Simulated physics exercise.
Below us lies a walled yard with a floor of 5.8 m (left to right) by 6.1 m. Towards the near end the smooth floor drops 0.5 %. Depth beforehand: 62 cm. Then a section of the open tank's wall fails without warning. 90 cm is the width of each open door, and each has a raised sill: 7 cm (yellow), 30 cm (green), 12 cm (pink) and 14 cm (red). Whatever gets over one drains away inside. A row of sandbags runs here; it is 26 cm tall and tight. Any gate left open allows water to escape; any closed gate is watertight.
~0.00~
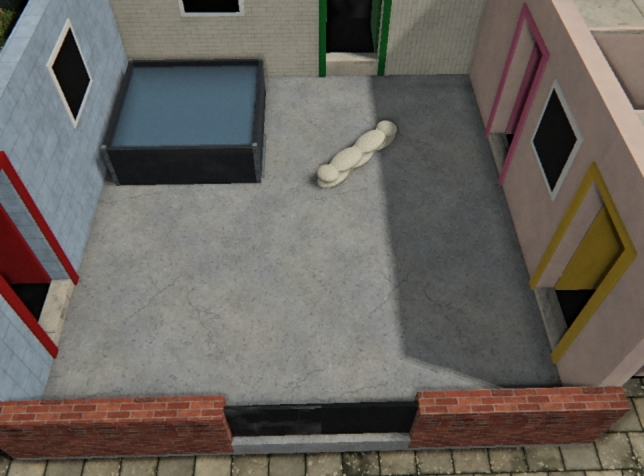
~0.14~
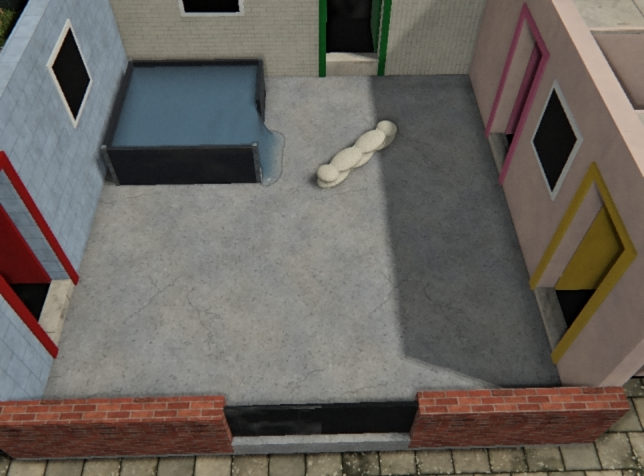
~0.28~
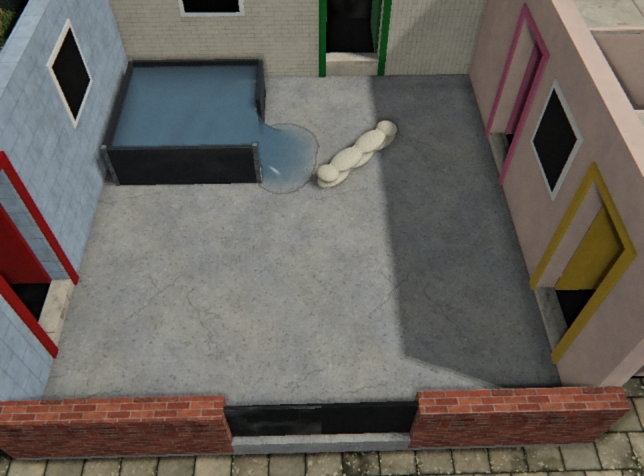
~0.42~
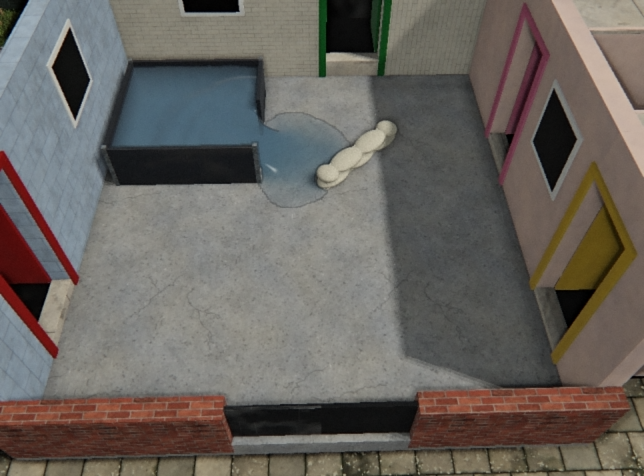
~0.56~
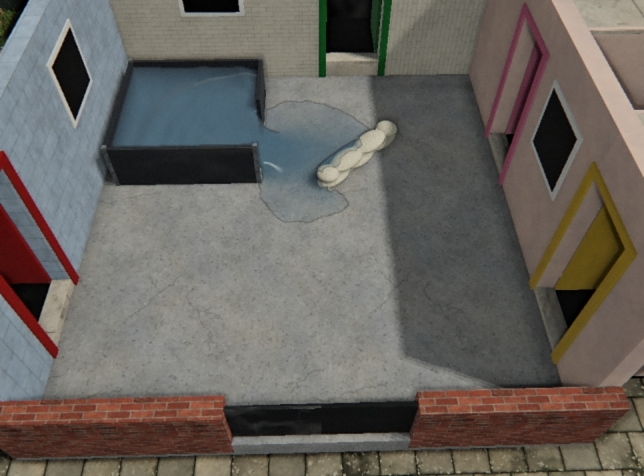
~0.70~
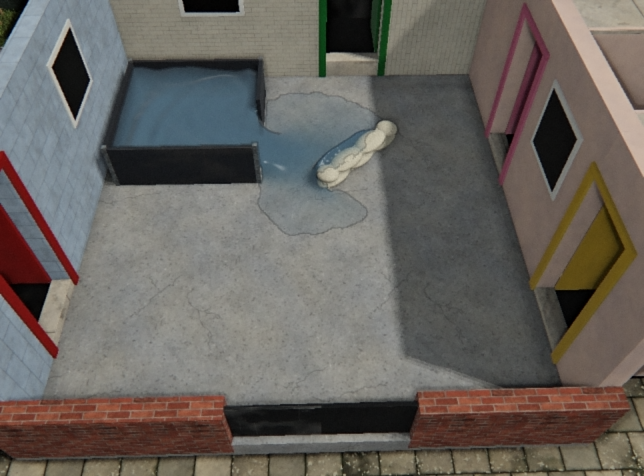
In a walled yard, water poured from the right side of a dark open tank, spread across the grey floor to a pale row of sandbags, and crept around both its ends.
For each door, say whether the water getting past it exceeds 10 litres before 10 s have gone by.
By that time: The yellow door exceeds 10 litres; the green door stays at or below 10 litres; the pink door stays at or below 10 litres; the red door stays at or below 10 litres.
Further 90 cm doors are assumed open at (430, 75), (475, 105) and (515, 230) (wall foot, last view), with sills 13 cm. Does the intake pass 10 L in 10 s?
The first one exceeds it, the second one exceeds it, and the third one doesn't reach it.
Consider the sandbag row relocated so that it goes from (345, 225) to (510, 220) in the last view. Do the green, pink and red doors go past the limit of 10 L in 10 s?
Green within the limit, pink beyond the limit, red within the limit.
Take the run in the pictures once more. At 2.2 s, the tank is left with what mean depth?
Roughly 36 centimetres.
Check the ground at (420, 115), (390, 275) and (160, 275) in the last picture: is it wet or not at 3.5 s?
Soaked, soaked, untouched.
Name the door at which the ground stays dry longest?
Result: Red door.
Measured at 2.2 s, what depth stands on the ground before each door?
Door by door, in cm: Yellow reads 0, green reads 21, pink reads 0, red reads 0.
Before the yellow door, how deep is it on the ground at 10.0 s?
Around 9.0 cm there.
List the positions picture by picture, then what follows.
The first frame shows the open tank at (189, 105) is whole and still, 62 cm deep.
In the second frame, the front is at (274, 134), 0.6 m from the gap at (257, 145); 0.2 m2 of floor is under water; 62 cm left at the back of the open tank.
In the third frame, water pours out at (257, 147) and has run 0.9 m, to (304, 133); typically 10 cm deep outside, 62 cm at the open tank's back.
In the fourth frame, the front is at (343, 143), 1.3 m from the gap at (257, 148); 1.8 m2 of floor is under water; 62 cm left at the back of the open tank.
In the fifth frame, the front is at (373, 137), 1.8 m from the gap at (257, 148); 2.6 m2 of floor is under water; 61 cm left at the back of the open tank.
In the sixth frame, the front is at (387, 129), 2.1 m from the gap at (257, 148); 3.2 m2 of floor is under water; 56 cm left at the back of the open tank.
After 1.4 s water covers 25 % of the floor and is deepest (42 cm) near (325, 171); yellow door not reached, green door 3 cm at the sill, 0 L in, pink door not reached, red door not reached.
After 2.2 s water covers 50 % of the floor and is deepest (39 cm) near (466, 79); yellow door not reached, green door 21 cm at the sill, 0 L in, pink door not reached, red door not reached.
After 3.5 s water covers 65 % of the floor and is deepest (28 cm) near (468, 85); yellow door 8 cm at the sill, 1 L in, green door 19 cm at the sill, 0 L in, pink door 8 cm at the sill, 0 L in, red door not reached.
After 6.0 s water covers 75 % of the floor and is deepest (17 cm) near (325, 171); yellow door 10 cm at the sill, 18 L in, green door 12 cm at the sill, 0 L in, pink door 8 cm at the sill, 1 L in, red door not reached.
After 10.0 s water covers 95 % of the floor and is deepest (12 cm) near (36, 427); yellow door 9 cm at the sill, 54 L in, green door 7 cm at the sill, 0 L in, pink door 5 cm at the sill, 1 L in, red door 9 cm at the sill, 0 L in.
